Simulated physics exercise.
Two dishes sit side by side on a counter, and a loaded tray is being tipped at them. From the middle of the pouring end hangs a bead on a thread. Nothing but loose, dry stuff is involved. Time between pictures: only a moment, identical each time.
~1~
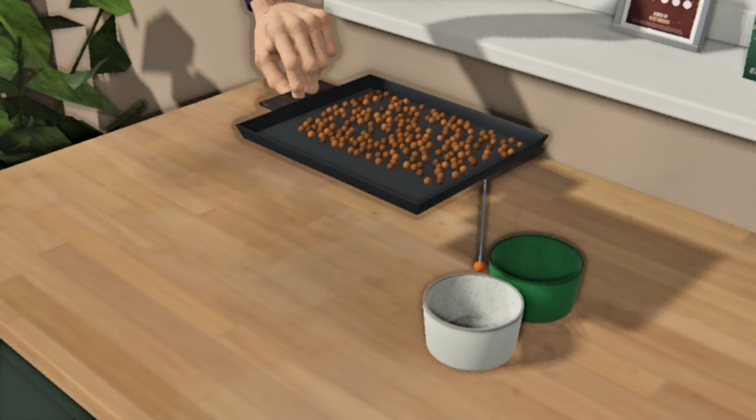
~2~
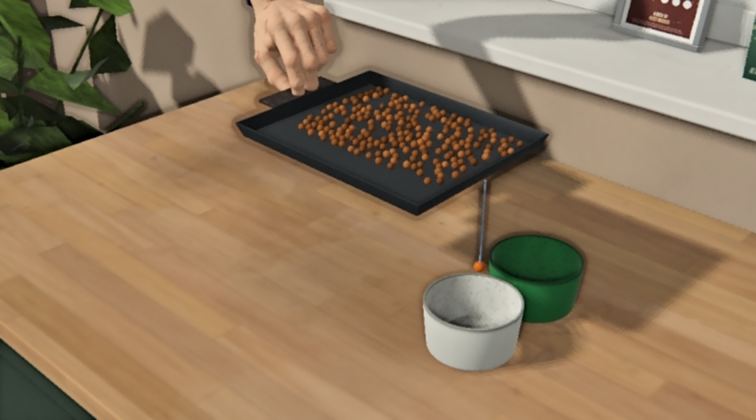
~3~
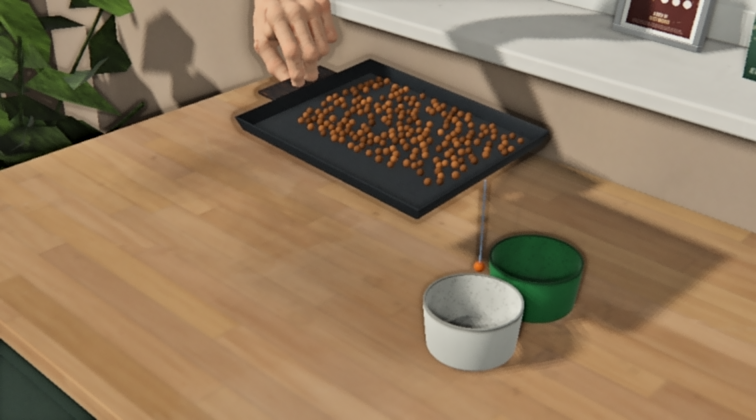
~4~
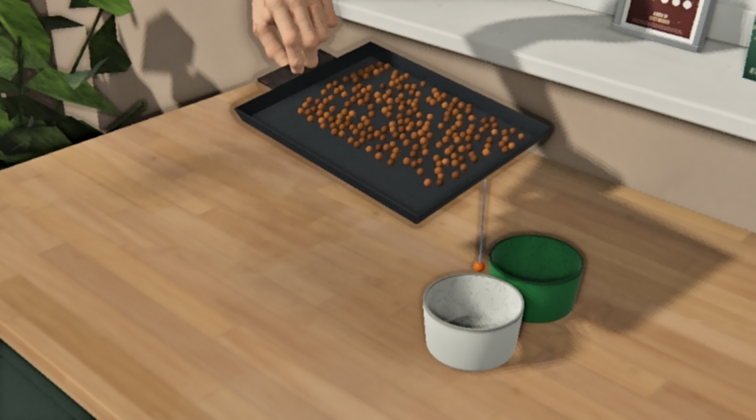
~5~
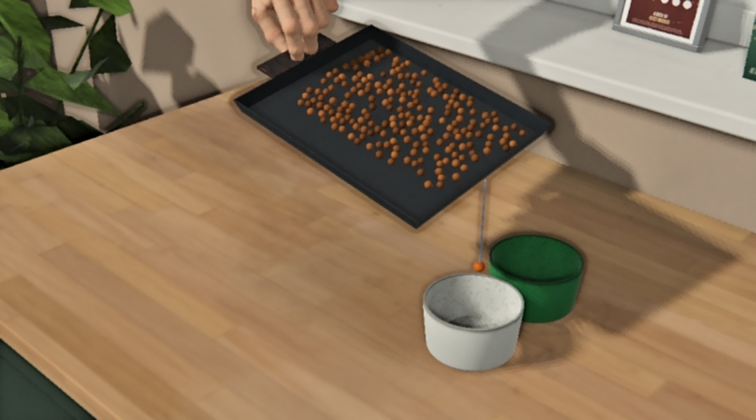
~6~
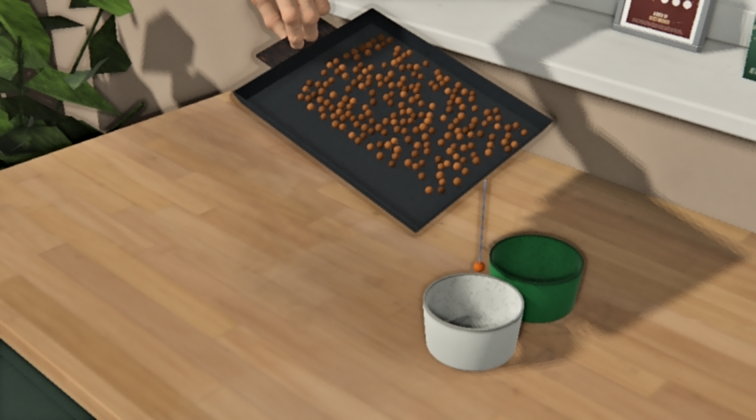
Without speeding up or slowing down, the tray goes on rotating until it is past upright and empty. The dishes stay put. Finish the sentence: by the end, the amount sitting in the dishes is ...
... less than a third of what the tray held.
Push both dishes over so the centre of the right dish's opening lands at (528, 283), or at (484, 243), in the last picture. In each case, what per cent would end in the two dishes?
You'd get 40 in a hundred first and 20 in a hundred after that.
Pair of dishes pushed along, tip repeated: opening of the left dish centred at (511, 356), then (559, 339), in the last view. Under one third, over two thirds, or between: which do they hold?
Try one: Under a third; try two: Under a third.
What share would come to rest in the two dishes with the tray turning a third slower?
Around 20 percent.
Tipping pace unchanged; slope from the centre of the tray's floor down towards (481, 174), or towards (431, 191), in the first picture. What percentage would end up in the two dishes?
Lab note: Try 1 = 80 %, try 2 = 20 %.
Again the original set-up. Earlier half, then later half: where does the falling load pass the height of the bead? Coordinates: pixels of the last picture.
Earlier portion about (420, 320); later portion about (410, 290).
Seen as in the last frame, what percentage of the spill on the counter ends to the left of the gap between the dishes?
Roughly 90 percent.
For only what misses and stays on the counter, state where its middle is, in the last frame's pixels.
Look around pixel (402, 382).
Just after the last frame, tray tipped steeply; roughly half on the tray; just a few in the left dish; about a tenth outside both; roughly a quarter in the air.
A moment on, tray tipped right over; just a few on the tray; about a tenth in the left dish; the larger part outside both; about a tenth in the air.
Further on, tray tipped past a quarter turn; about a tenth in the left dish; almost all outside both.
When it is over, tray tipped past a quarter turn; about a tenth in the left dish; not one in the right dish; almost all outside both.
